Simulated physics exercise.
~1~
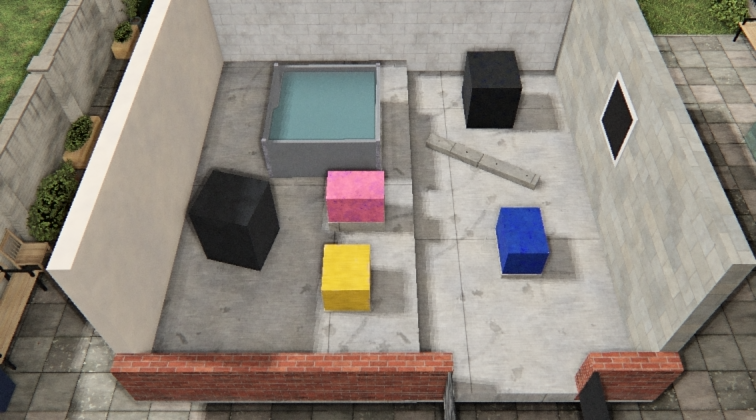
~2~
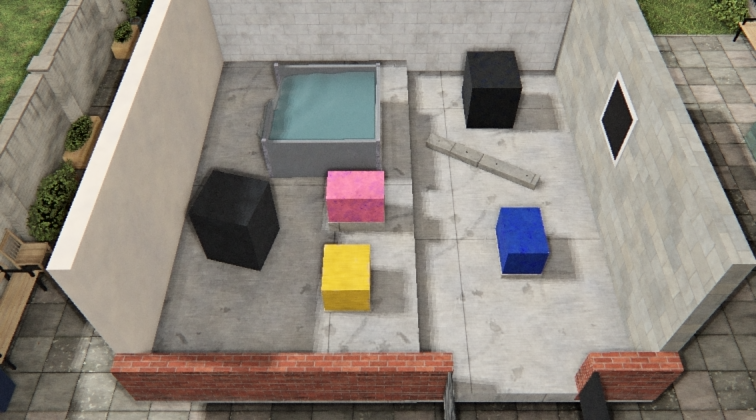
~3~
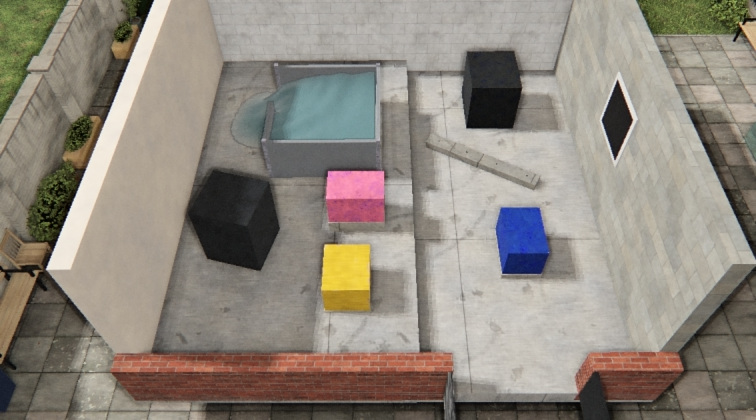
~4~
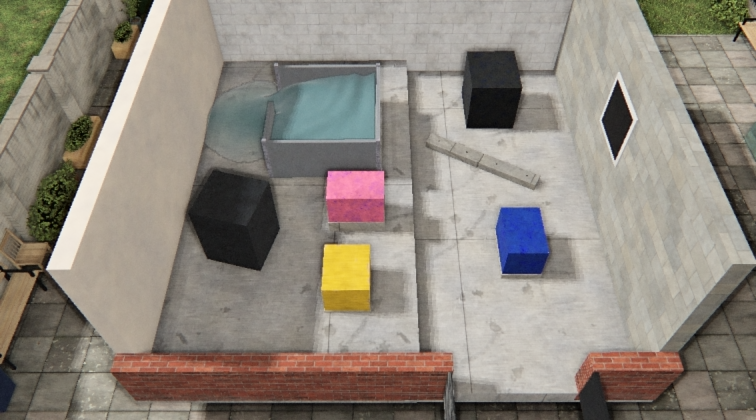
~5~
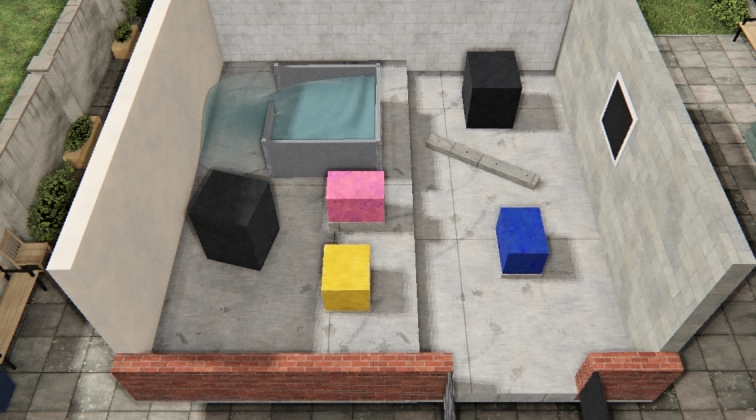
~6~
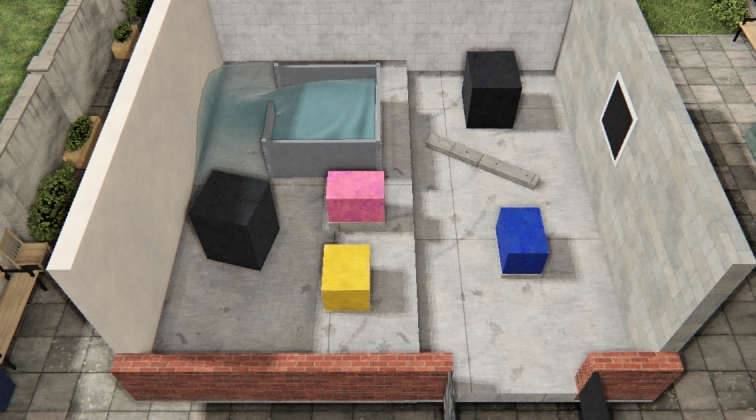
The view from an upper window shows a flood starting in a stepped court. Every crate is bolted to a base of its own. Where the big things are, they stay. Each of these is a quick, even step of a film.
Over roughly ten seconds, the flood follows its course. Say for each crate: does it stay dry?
In order: The pink crate is out of reach, the blue crate is out of reach, the yellow crate is within reach.
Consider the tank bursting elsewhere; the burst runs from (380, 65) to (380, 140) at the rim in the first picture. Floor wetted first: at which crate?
That would be the one in blue.
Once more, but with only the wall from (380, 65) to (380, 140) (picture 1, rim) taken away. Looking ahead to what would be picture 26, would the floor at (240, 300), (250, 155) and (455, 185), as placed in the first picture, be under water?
Spared, then spared, then sodden.
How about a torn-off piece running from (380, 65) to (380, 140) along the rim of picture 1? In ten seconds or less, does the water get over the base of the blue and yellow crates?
As I see it, blue is doused and yellow stays clear.
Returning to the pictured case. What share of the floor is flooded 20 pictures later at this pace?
Roughly 50 per cent.
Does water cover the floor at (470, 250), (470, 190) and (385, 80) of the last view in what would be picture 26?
Taking the three spots one by one, I'd call them clear, clear and drenched.
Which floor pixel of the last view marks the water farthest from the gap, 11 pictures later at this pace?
I'd say near (148, 368).
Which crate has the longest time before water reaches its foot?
That is the crate marked blue.
A moment on, water covers 15 % of the floor; the pink crate not reached, the blue crate not reached, the yellow crate not reached.
Next, water covers 30 % of the floor; the pink crate not reached, the blue crate not reached, the yellow crate not reached.
Then, water covers 50 % of the floor; the pink crate water round its plinth, the blue crate not reached, the yellow crate water round its plinth.
Later, water covers 85 % of the floor; the pink crate water round its plinth, the blue crate water round its plinth, the yellow crate water round its plinth.
In the end, water covers 95 % of the floor; the pink crate stayed above the water, the blue crate stayed above the water, the yellow crate was topped.
